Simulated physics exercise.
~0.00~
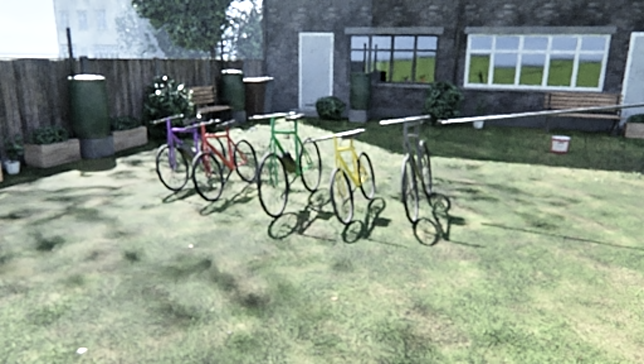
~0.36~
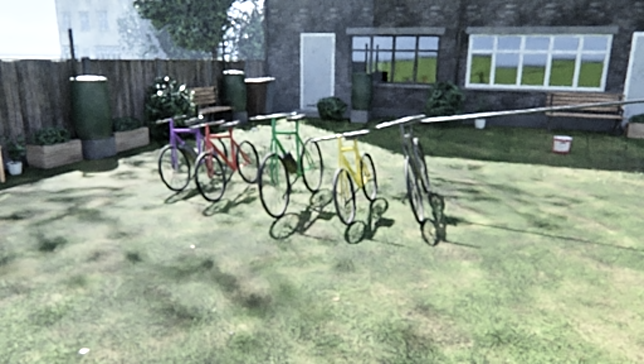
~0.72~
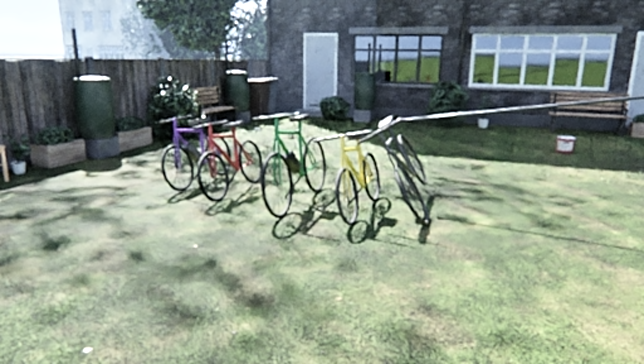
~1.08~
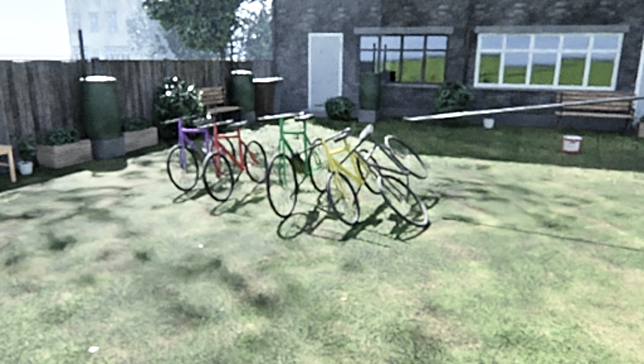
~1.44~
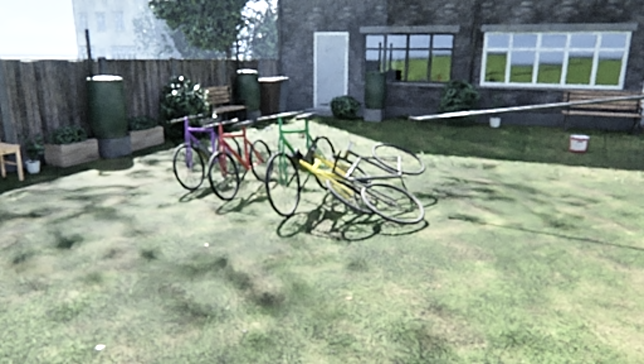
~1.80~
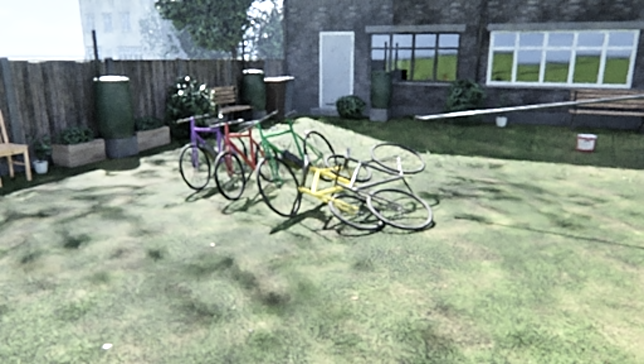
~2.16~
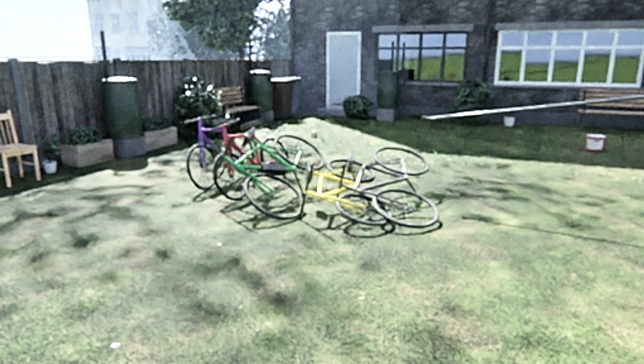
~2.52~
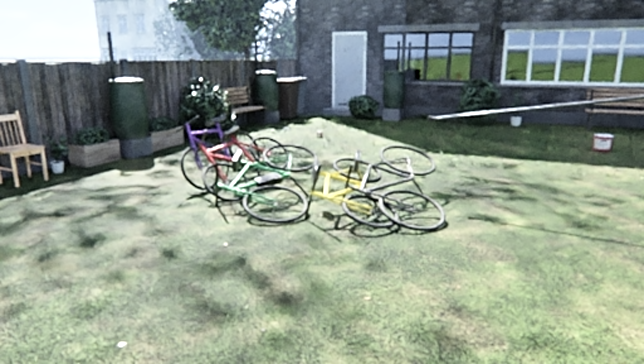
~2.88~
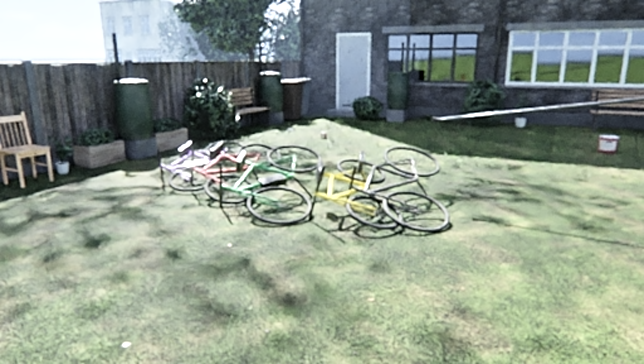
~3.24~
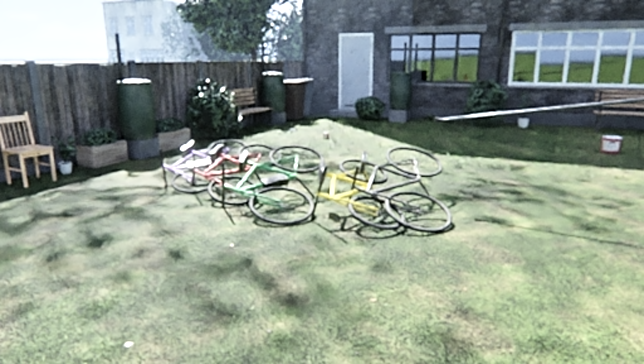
A long pale pole pushes the dark bicycle at the right end of a row of five parked on a sunny lawn, in front of a fence and a brick building. The dark bike leans left and topples against the yellow one, which goes down with it while the pole stays behind. The green bicycle tips next, dropping to the left into the red one. The red bike falls, and the purple bicycle at the far end tilts, then drops last. All five end up lying on the grass in an overlapping line, none left standing.
